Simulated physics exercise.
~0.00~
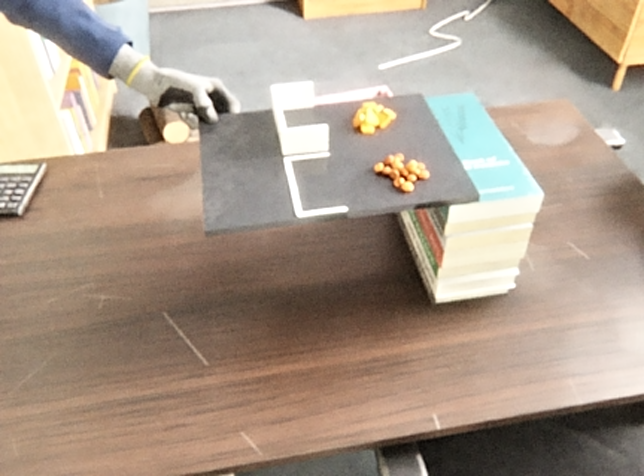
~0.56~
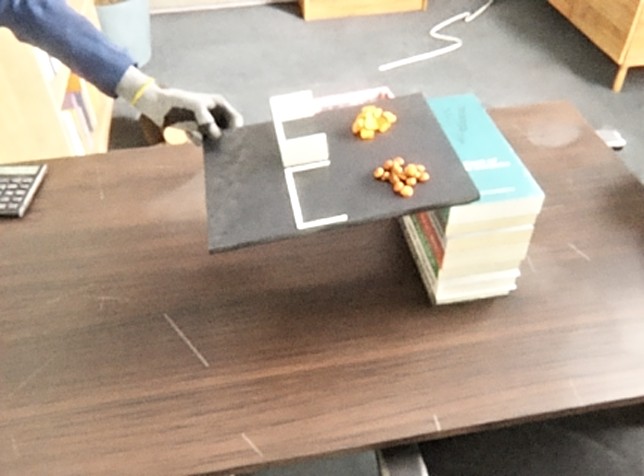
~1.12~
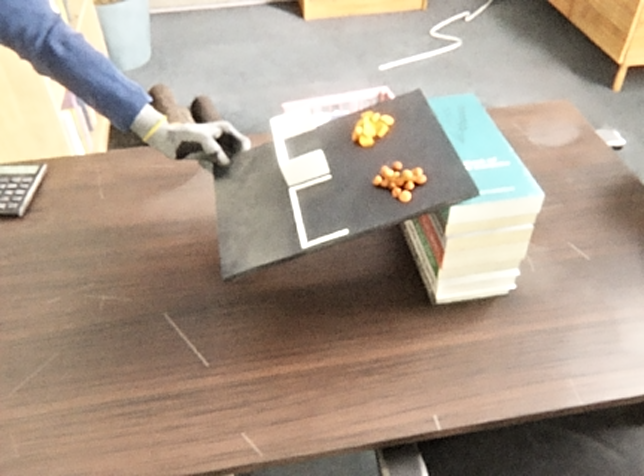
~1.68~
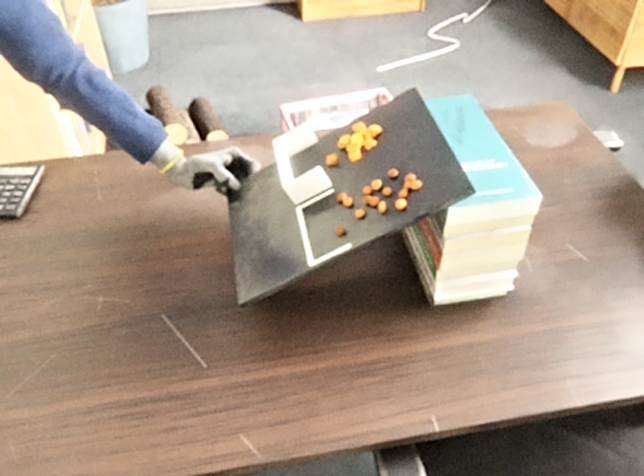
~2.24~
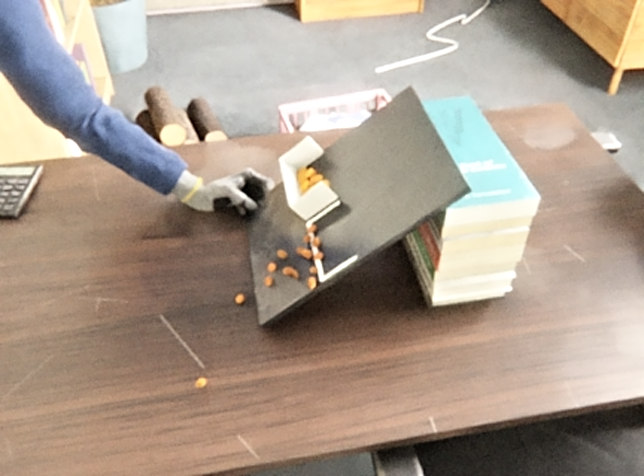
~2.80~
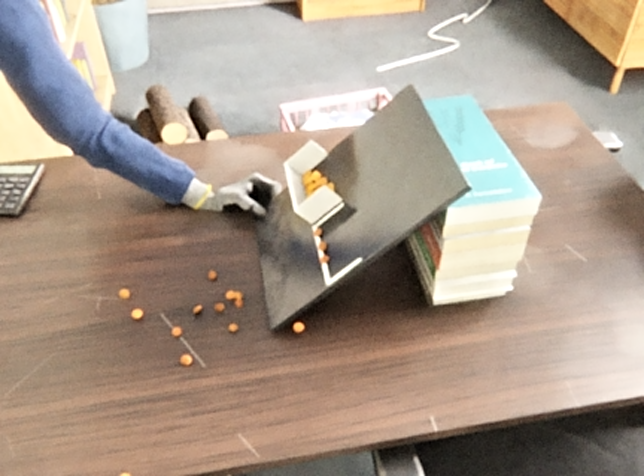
In a room with a grey floor, a dark wooden table is seen from slightly above, with a calculator at its left edge. A black board with two pale strips rests on a stack of books topped by a teal cover, and a gloved hand in a blue sleeve holds its left end. Two small heaps of orange pieces sit on the board. The hand lowers its end, and the board tilts steeply until it rests on the table. Both heaps slide down leftward. The farther one gathers behind its strip, while most of the nearer one passes its strip and scatters across the table.
